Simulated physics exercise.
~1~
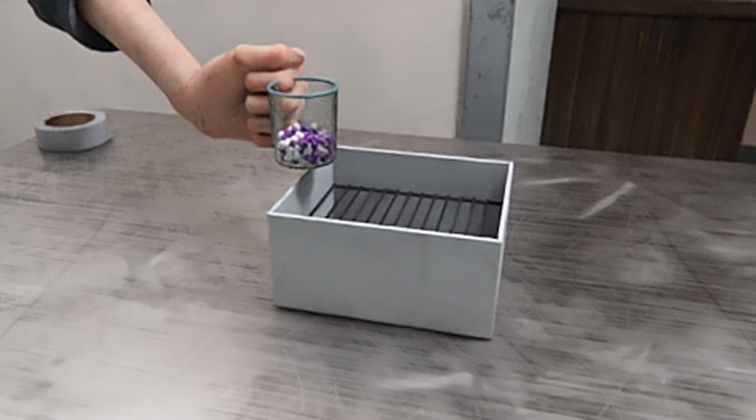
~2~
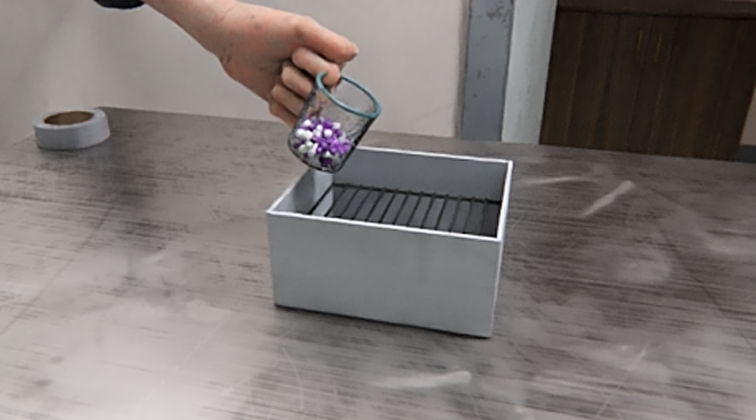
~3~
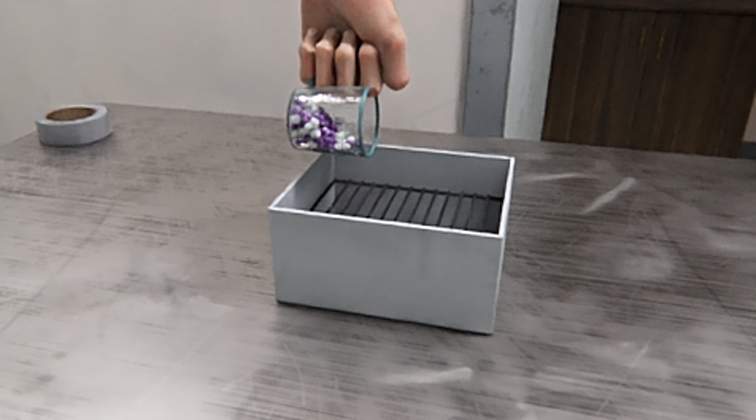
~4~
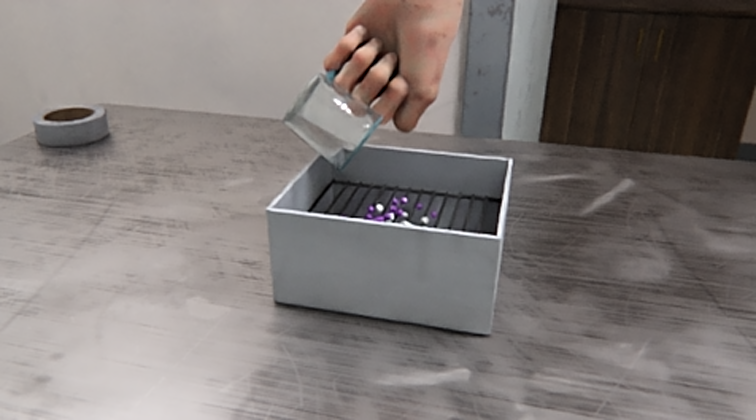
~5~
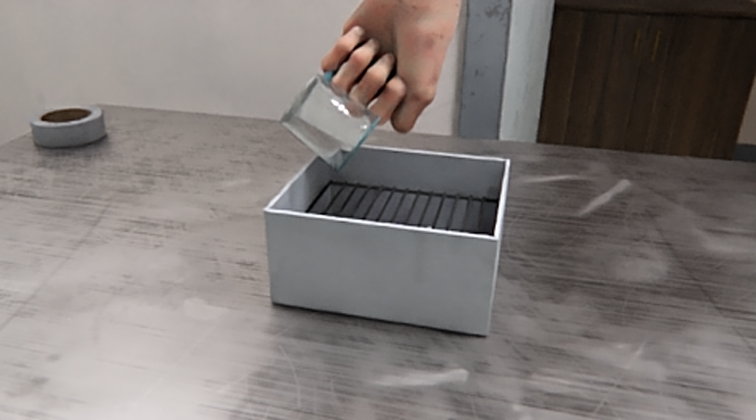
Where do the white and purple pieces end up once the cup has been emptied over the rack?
Both the white and the purple pieces drop through the wires and end up below the rack, with none left on top.
